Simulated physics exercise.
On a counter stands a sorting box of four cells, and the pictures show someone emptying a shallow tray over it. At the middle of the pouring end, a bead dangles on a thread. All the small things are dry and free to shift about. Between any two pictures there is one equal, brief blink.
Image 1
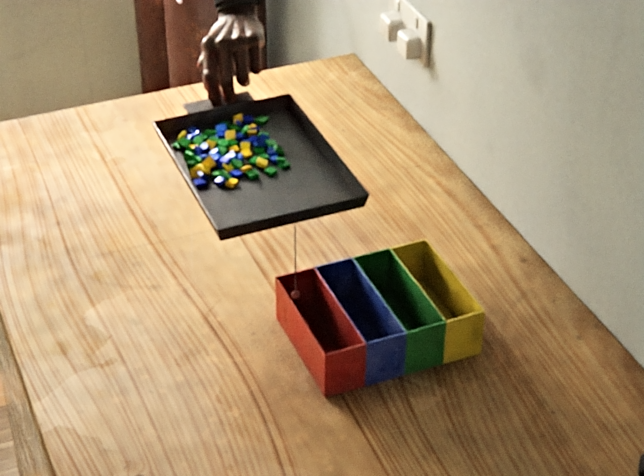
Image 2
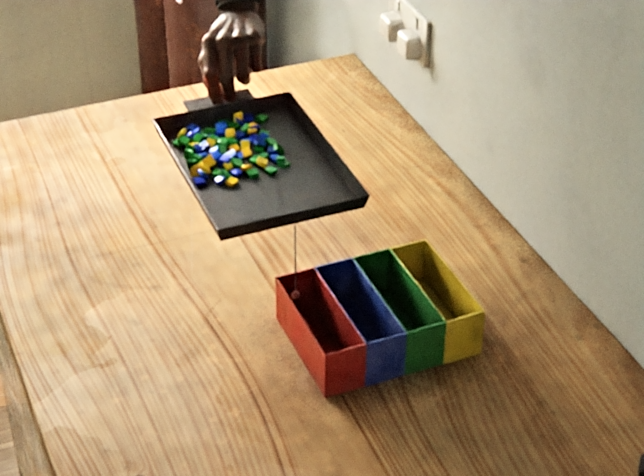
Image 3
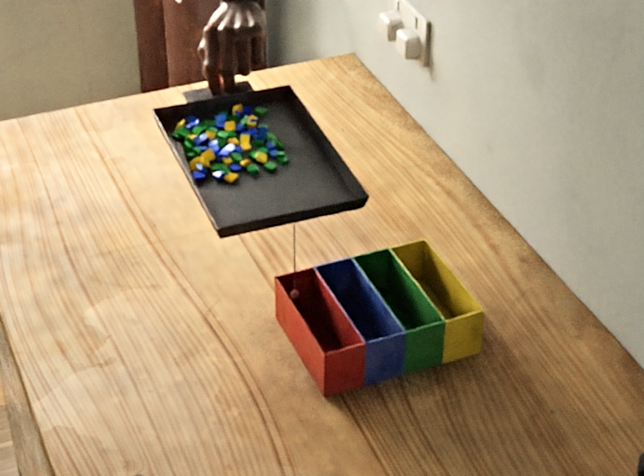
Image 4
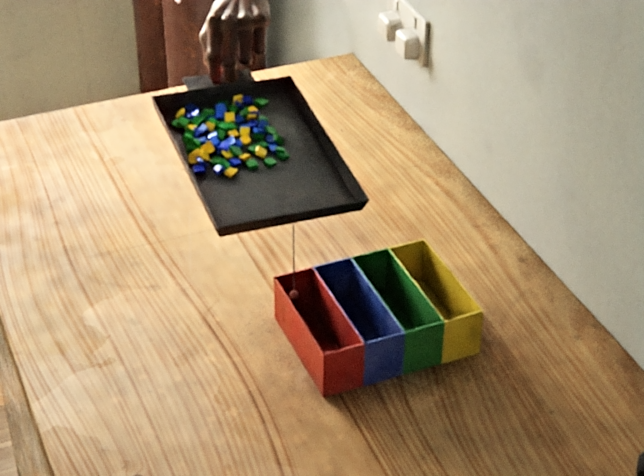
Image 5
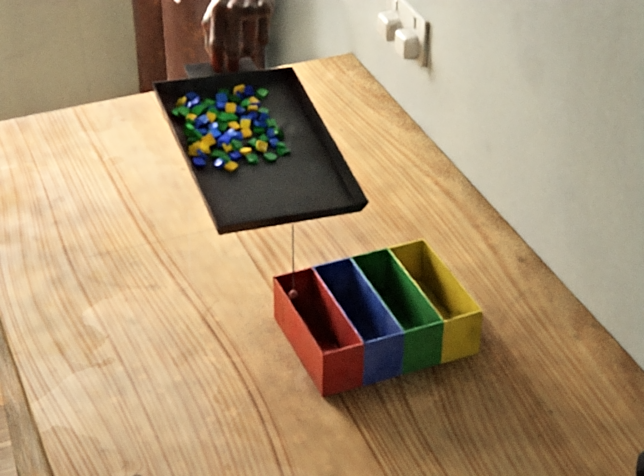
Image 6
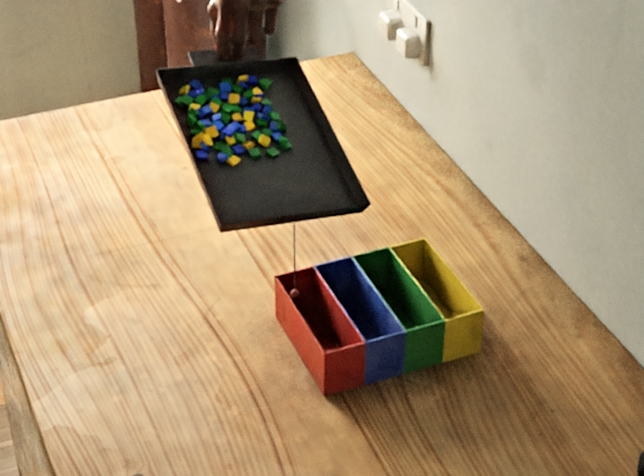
The video shows a hand gradually raising the far end of a black tray of blue, green, yellow and white mosaic tiles above a wooden surface, while a four-cell box in red, blue, green and yellow stays still below.
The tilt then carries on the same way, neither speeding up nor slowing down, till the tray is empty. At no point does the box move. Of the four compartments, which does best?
The blue one does best.
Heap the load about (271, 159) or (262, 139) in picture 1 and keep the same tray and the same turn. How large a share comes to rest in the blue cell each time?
Close to 70 in a hundred, then close to 60 in a hundred.
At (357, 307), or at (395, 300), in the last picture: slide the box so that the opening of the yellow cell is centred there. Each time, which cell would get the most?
In the first try it is yellow, in the second it is the cell in green.
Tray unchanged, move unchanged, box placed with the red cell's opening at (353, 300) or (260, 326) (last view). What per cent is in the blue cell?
About 20 and 10 per cent.
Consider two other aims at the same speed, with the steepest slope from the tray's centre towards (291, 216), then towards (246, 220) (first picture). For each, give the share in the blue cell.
The first comes to 10 %, while the second comes to 0 %.
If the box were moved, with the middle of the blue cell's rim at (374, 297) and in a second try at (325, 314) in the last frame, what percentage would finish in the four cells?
First try: Around 90 percent; second try: Around 100 percent.
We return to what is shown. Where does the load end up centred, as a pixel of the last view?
Last view, resting centre - approx. (361, 339).
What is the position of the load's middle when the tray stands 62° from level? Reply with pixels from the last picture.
Roughly (328, 202).
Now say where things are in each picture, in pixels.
The first picture shows corners of the pouring end at (220, 227) and (364, 193), level; middle of the load at (222, 151), mosaic tiles; bead on its thread at (296, 295); red cell at (345, 366); blue cell at (385, 355); green cell at (425, 344); yellow cell at (464, 333).
The second picture shows corners of the pouring end at (220, 227) and (365, 194), level; middle of the load at (222, 150).
The third picture shows corners of the pouring end at (220, 225) and (364, 195), tipped barely, lowest at the right corner; middle of the load at (221, 143).
The fourth picture shows corners of the pouring end at (220, 224) and (364, 198), tipped a little, lowest at the right corner; middle of the load at (221, 135).
The fifth picture shows corners of the pouring end at (221, 223) and (364, 200), tipped a little, lowest at the right corner; middle of the load at (222, 127).
The sixth picture shows corners of the pouring end at (223, 221) and (366, 201), tipped clearly, lowest at the right corner; middle of the load at (225, 118); red cell at (344, 365); blue cell at (385, 354); green cell at (424, 343); yellow cell at (463, 332).
Soon after the last picture, tray tipped steeply; nearly all on the tray; a small part falling or outside the box.
A little later, tray tipped past a quarter turn; about a quarter on the tray; about a third in the blue cell; a small part in the green cell; a small part in the red cell; about a quarter falling or outside the box.
Later still, tray tipped past a quarter turn; about two thirds in the blue cell; about a quarter in the red cell; a small part in the green cell; a stray few falling or outside the box.
At rest, tray tipped past a quarter turn; about two thirds in the blue cell; about a quarter in the red cell; a small part in the green cell; none in the yellow cell; a stray few outside the box.
